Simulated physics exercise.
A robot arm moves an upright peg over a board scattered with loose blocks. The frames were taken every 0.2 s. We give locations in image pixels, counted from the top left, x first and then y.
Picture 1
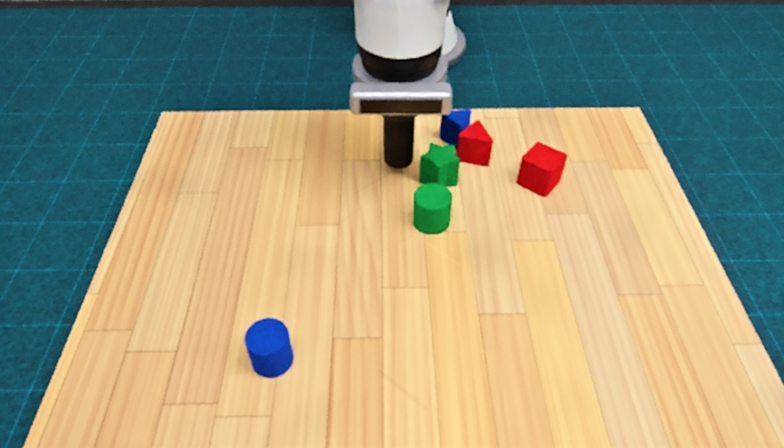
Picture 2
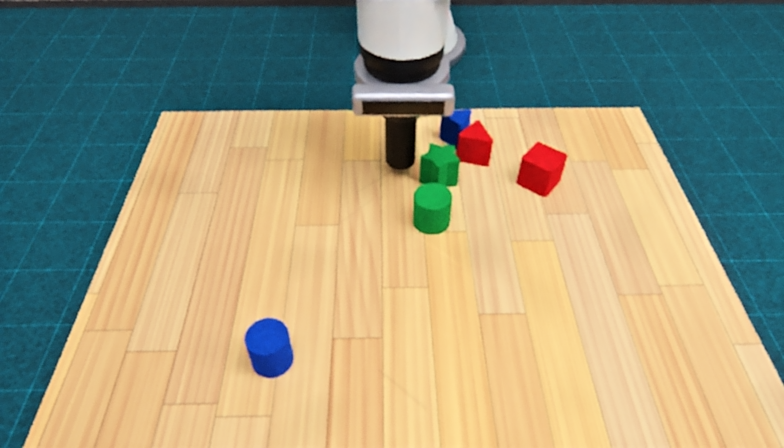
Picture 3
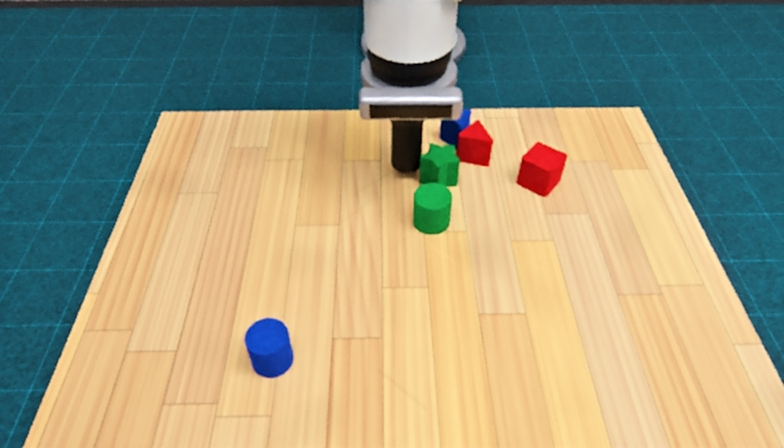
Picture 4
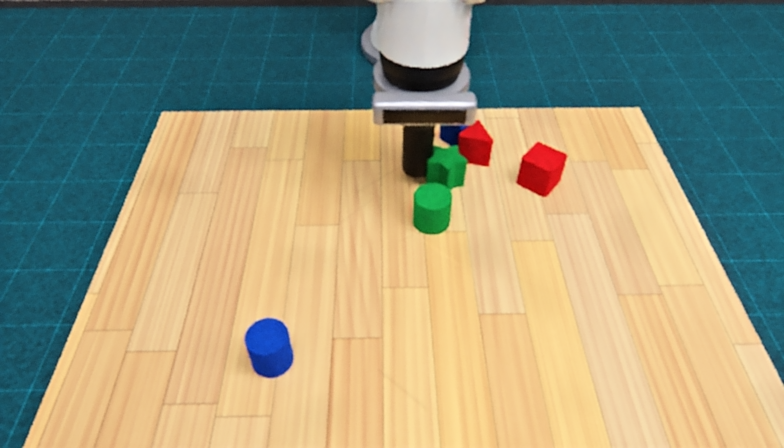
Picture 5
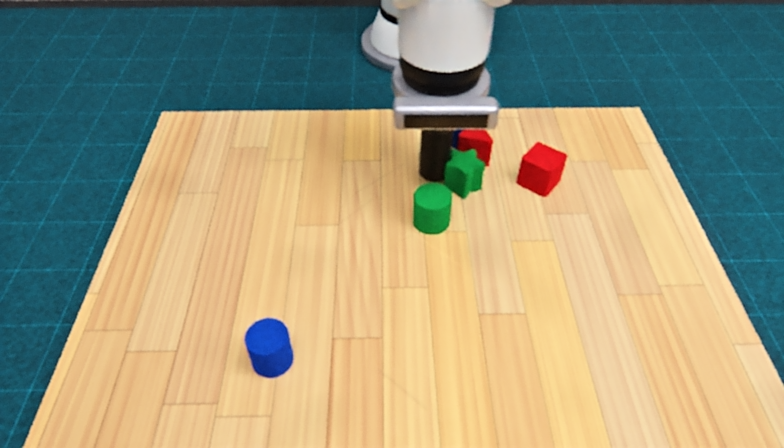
A robot arm with a dark upright peg reaches over the far edge of a pale wooden board on a teal surface, seen from above by a still camera. Near the peg sit a green star, a green cylinder, and red and blue blocks, with a blue cylinder at lower left. The peg slides slowly right, then nudges the green star a short way right.
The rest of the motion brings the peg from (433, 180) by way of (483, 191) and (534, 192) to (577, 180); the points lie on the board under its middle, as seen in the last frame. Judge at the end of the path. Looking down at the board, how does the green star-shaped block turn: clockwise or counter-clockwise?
Clockwise from above.
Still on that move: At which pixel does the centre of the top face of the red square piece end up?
Pixel (607, 137).
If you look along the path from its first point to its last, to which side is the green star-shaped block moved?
Right.
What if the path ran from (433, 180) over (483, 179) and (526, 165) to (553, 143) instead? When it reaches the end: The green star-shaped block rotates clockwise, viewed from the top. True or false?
The statement is true.
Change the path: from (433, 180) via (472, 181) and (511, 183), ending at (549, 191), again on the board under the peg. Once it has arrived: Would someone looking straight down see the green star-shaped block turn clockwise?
I'd say yes.
The first path, step by step. One third of the way, peg (484, 183); green star-shaped block (518, 171); red square piece (549, 156).
Two thirds of the way, peg (536, 184); green star-shaped block (569, 179), turned 20° clockwise; red square piece (569, 153), turned 20° anticlockwise.
At the end, peg (580, 171); green star-shaped block (582, 180), turned 60° clockwise; red triangular block unmoved; red square piece (607, 137), turned 40° anticlockwise.
